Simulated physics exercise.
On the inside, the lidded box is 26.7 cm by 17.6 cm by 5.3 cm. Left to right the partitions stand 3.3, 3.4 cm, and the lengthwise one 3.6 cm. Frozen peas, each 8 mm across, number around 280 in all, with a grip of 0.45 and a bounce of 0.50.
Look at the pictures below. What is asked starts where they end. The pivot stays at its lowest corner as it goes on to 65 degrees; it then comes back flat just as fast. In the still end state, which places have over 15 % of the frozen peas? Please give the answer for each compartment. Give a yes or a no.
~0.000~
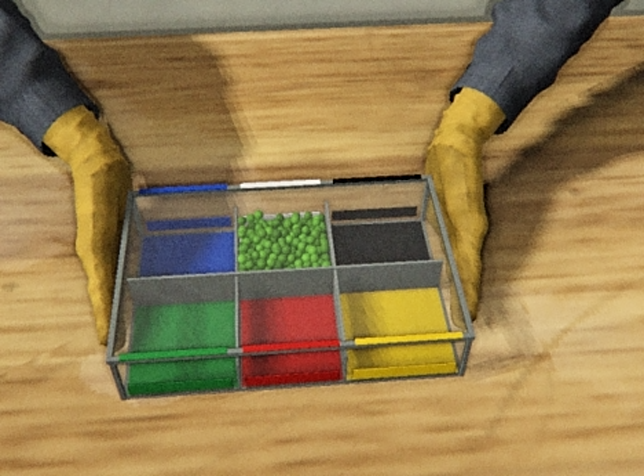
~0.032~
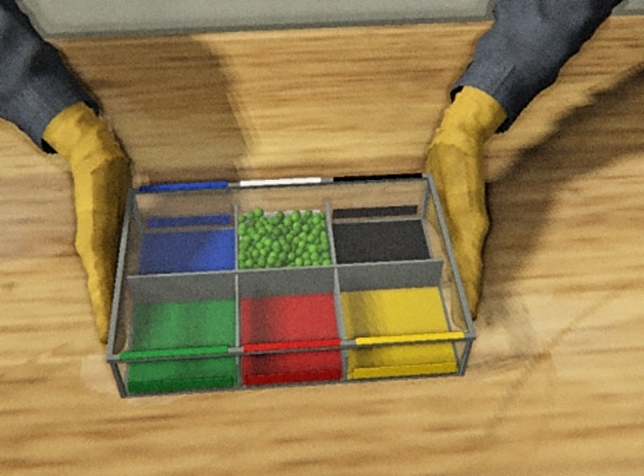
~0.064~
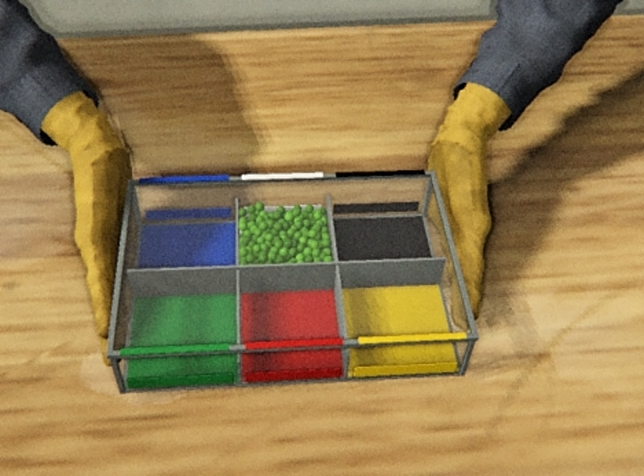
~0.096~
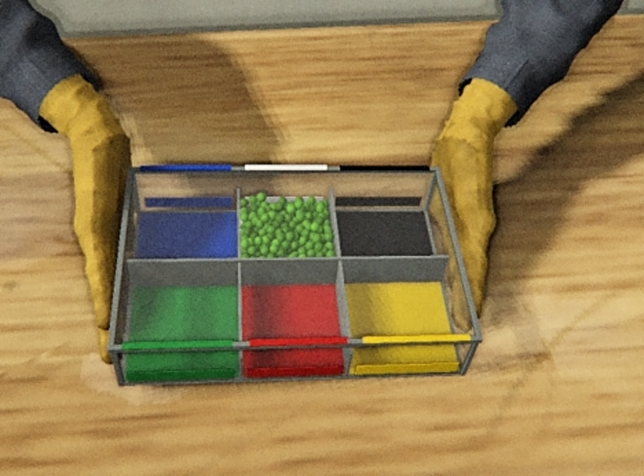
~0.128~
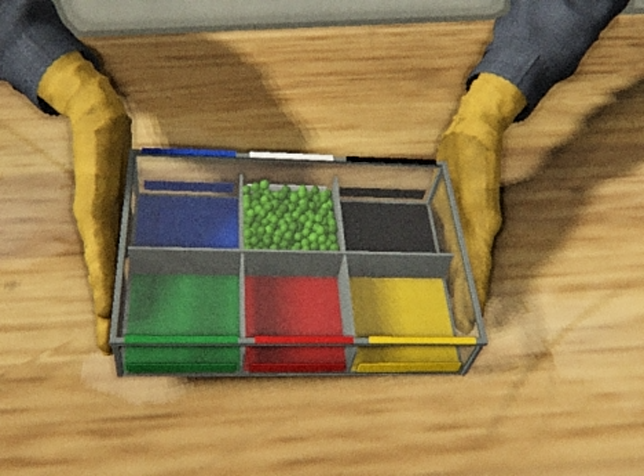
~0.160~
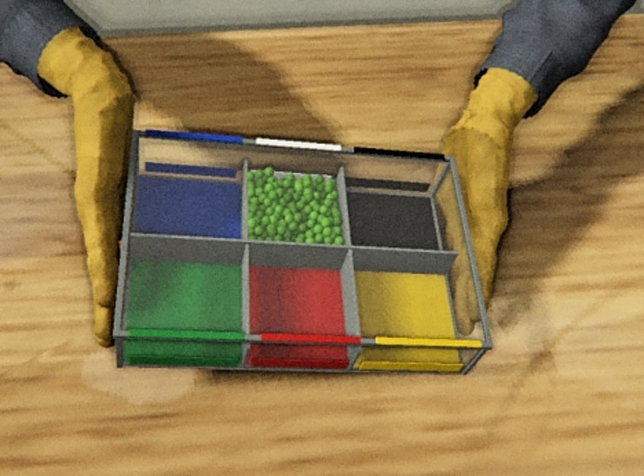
Red - no; blue - no; green - no; yellow - no; white - yes; black - no.
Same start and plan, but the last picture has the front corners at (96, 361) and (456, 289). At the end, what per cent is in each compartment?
In per cent, the final split is red 0, blue 30, green 5, yellow 0, white 65, black 0.
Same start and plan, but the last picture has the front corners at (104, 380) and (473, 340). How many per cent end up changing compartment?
In that case about 20 percent.
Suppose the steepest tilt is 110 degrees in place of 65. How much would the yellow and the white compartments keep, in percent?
With that change you'd see yellow at 60 % and white at 30 %.
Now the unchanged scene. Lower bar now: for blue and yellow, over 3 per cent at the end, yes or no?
Blue: False, yellow: True.
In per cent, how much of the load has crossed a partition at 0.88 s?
I'd say around 20 per cent.
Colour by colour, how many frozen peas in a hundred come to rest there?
Red 5 / blue 0 / green 0 / yellow 10 / white 75 / black 10, all in percent.
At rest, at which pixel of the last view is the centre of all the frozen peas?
Roughly pixel (307, 268).
After 0.59 s, tilt 64 degrees; red 5 %, white 90 %, black 5 %.
Then, at 0.88 s, tilt 27 degrees; red 5 %, yellow 10 %, white 80 %, black 10 %.
After 1.27 s, tilt 0 degrees; red 5 %, yellow 10 %, white 75 %, black 10 %.
In the end, at 1.7 s, red 5 %, blue 0 %, green 0 %, yellow 10 %, white 75 %, black 10 %.
